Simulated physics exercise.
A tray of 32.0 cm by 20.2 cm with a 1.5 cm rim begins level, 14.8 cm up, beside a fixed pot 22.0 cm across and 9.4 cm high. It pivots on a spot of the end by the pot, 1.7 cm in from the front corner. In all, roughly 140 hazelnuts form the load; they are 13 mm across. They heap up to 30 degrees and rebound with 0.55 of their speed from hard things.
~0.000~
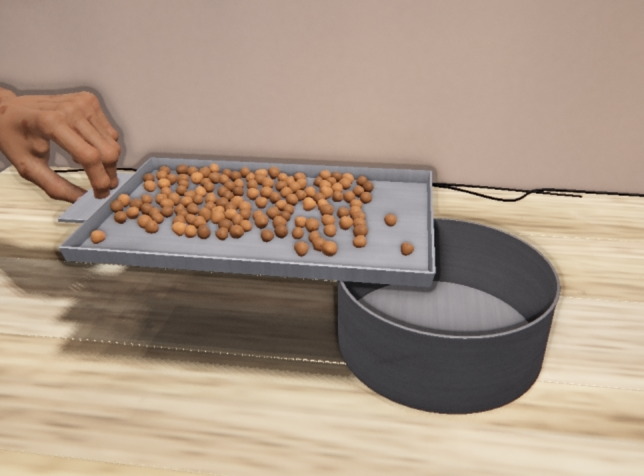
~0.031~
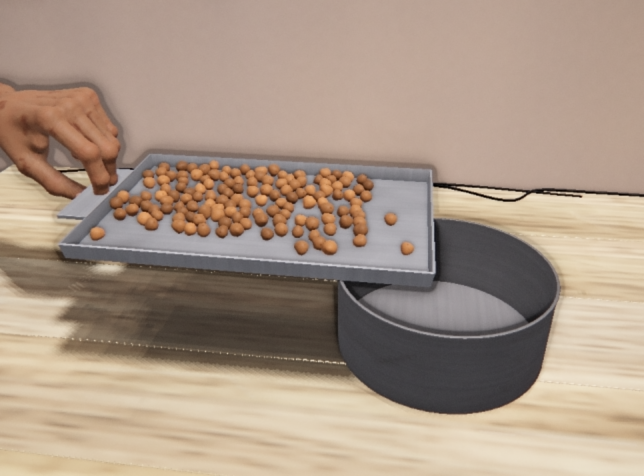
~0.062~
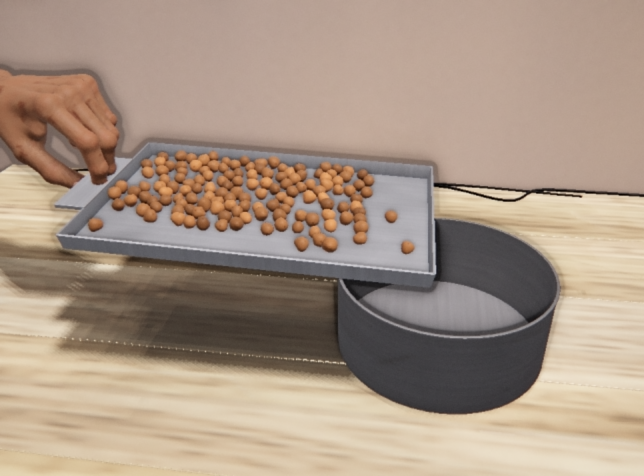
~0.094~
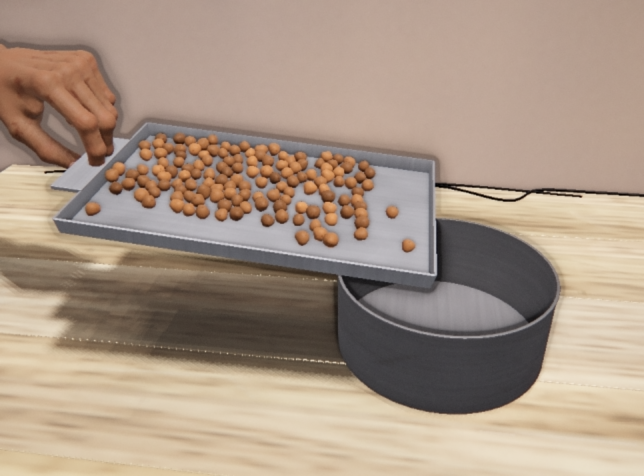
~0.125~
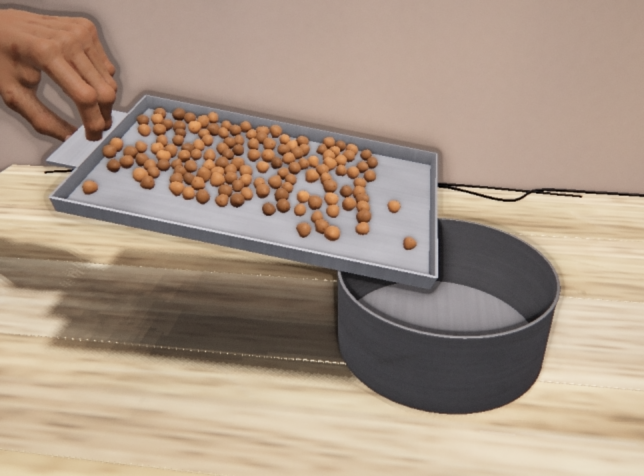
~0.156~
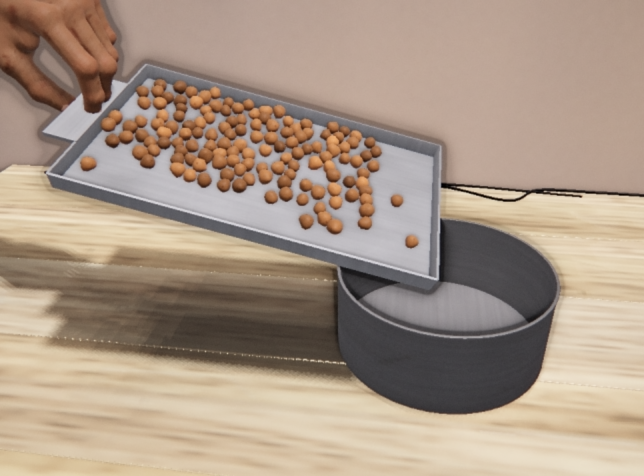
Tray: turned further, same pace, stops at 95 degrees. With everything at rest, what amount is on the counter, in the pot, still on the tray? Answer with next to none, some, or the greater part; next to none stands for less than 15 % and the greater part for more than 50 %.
Counter: The greater part; pot: Next to none; tray: Next to none.
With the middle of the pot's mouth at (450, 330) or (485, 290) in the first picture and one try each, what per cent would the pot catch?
I'd say close to 85 percent for the first spot and 40 percent for the second.
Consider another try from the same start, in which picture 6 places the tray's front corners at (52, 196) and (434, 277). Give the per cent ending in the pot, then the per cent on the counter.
You'd end with pot at 0 and counter at 100.
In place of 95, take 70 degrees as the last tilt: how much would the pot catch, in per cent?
Pot share: About 5 per cent.
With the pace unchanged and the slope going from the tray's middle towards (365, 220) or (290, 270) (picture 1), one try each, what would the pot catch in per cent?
About 90 per cent on the first try and 0 per cent on the second.
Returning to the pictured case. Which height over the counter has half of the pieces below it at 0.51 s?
Around 22 cm up.
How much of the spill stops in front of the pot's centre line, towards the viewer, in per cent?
Some 100 per cent.
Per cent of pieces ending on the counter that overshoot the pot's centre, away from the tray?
About 90 per cent.
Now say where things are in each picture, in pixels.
In the first picture, tray tilt 0 degrees, front corners at (63, 246) and (431, 271); middle of the pieces at (238, 202); pot at (446, 268).
In the second picture, tray tilt 1 degrees, front corners at (62, 243) and (431, 271); middle of the pieces at (237, 200).
In the third picture, tray tilt 3 degrees, front corners at (60, 233) and (432, 272); middle of the pieces at (237, 193).
In the fourth picture, tray tilt 7 degrees, front corners at (57, 218) and (433, 273), lowest corner right front; middle of the pieces at (237, 181).
In the fifth picture, tray tilt 12 degrees, front corners at (54, 196) and (434, 275), lowest corner right front; middle of the pieces at (238, 164).
In the sixth picture, tray tilt 18 degrees, front corners at (51, 172) and (435, 277), lowest corner right front; middle of the pieces at (240, 146); pot at (446, 268). The tray's pace is about 185 degrees a second.
After 0.37 s, tilt 57 degrees; the tray holds 100 %, the pot 0 %.
Then, at 0.51 s, tilt 83 degrees; the tray holds 95 %, the pot 0 %.
After 0.78 s, tilt 95 degrees; the tray holds 5 %, the pot 0 %.
At rest (1.8 s), counter 95 %, pot 5 %, tray 0 %.
